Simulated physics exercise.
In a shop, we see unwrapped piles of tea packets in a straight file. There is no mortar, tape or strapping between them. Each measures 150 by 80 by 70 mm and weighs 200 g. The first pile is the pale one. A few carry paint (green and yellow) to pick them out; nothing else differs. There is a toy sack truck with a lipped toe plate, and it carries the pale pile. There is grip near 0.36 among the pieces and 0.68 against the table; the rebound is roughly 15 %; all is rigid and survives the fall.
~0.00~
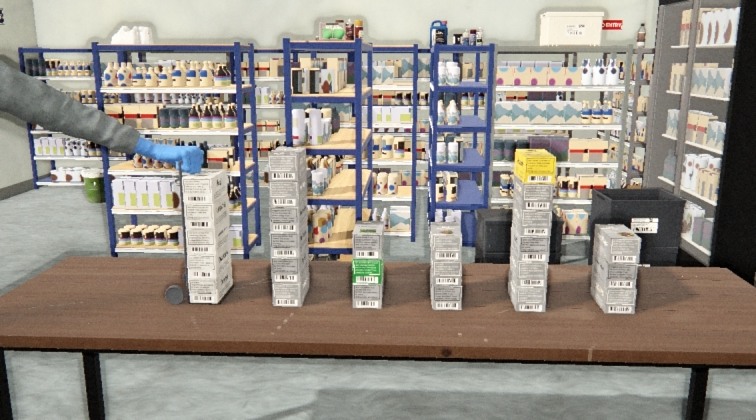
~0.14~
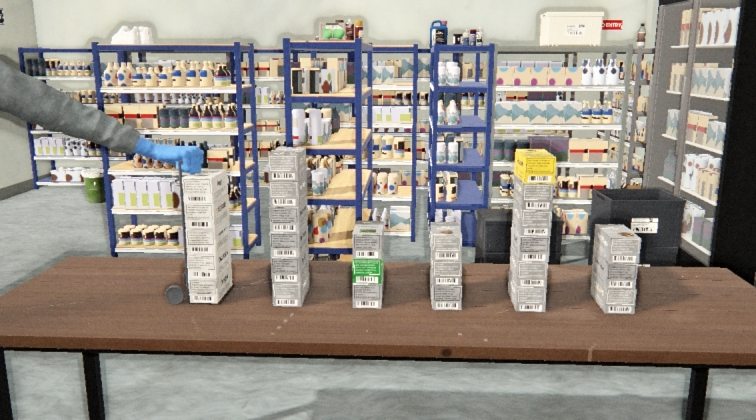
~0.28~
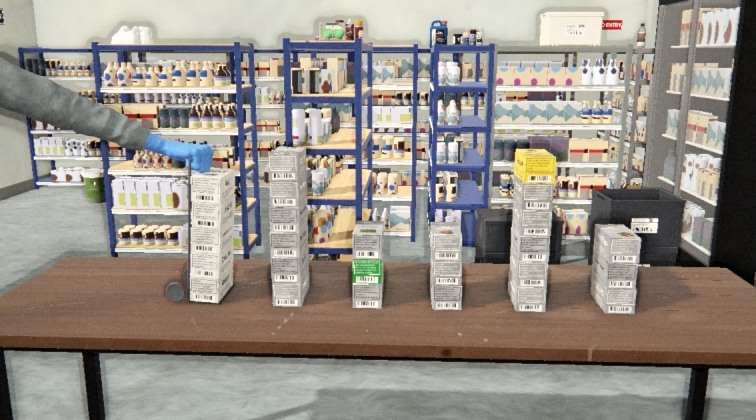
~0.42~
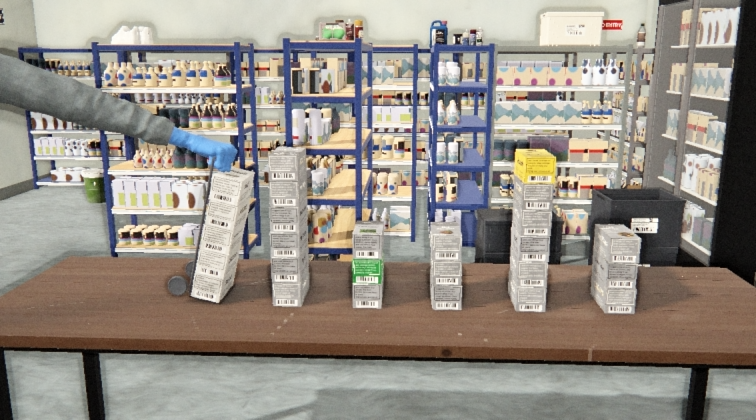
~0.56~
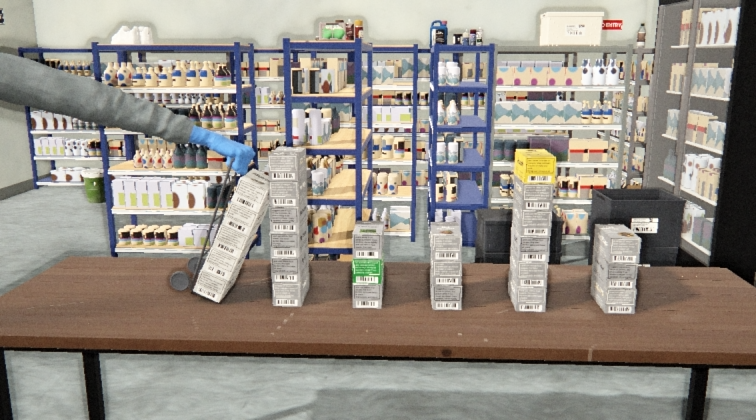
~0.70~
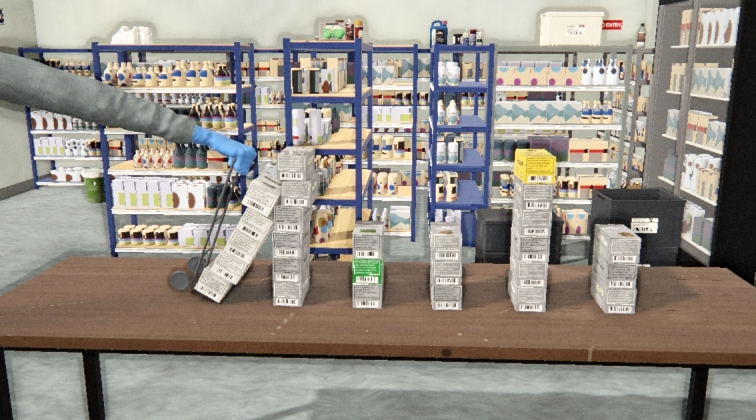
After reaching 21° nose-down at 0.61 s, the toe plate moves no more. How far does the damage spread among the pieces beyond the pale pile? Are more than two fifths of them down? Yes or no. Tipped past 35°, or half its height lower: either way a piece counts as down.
Yes.
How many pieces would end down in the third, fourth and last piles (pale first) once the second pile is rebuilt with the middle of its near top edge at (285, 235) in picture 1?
You'd get third 1, fourth 0 and last 0.
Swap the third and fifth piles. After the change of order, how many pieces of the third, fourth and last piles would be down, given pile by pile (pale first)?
Down per pile: Third 6, fourth 3, last 3.
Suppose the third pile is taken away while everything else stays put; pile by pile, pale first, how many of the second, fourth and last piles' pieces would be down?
Second 6, fourth 2, last 0.
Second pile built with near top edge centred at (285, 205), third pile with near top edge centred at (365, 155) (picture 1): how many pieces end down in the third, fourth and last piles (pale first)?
Pile by pile that makes third 5, fourth 1, last 3.
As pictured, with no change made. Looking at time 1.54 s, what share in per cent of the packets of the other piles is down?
40 per cent.
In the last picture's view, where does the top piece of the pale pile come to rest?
Resting point in the last picture: Around (344, 258).
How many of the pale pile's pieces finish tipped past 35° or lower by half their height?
Count: 5.
After 1.08 s, 5 of the pale pile down; 1 of the 21 other packets down.
After 1.54 s, 5 of the pale pile down; 8 of the 21 other packets down; green packet 25° from how it stood, 56 mm lower; yellow packet 10 mm from its place.
After 2.62 s, 5 of the pale pile down; 19 of the 21 other packets down; yellow packet upside down; green packet 7 cm lower.
In the end (3.5 s), 5 of the pale pile down; 19 of the 21 other packets down; yellow packet on its side; green packet 7 cm lower. That is 90 per cent. From the last view, middles, green packet near (400, 287).
